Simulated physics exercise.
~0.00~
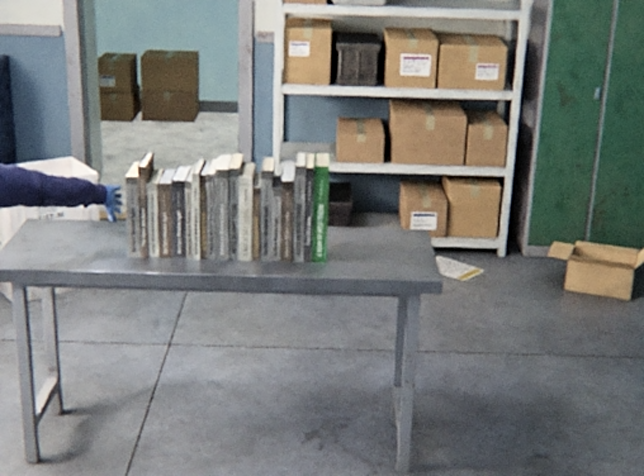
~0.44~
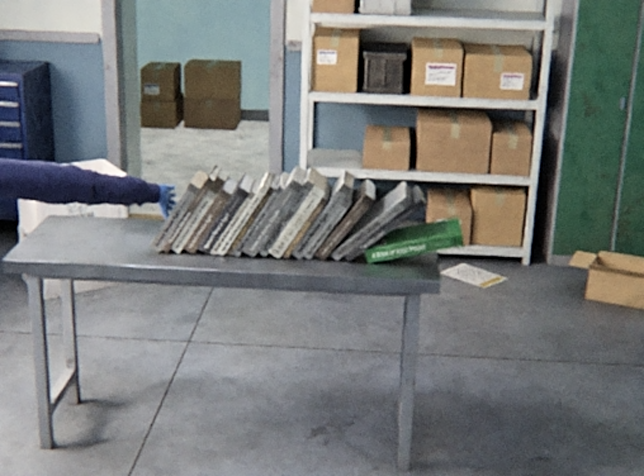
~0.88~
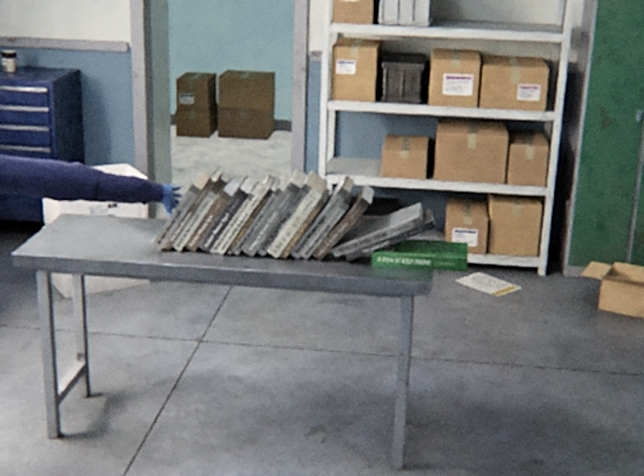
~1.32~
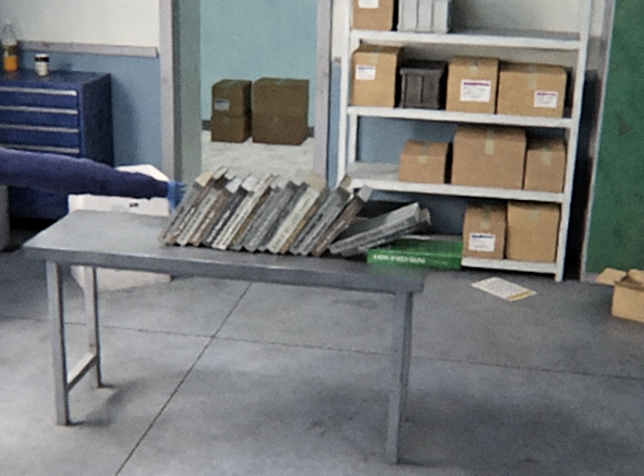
Upright row of books toppling rightward as a blue-gloved hand pushes from the left, the green end book lying on the table.
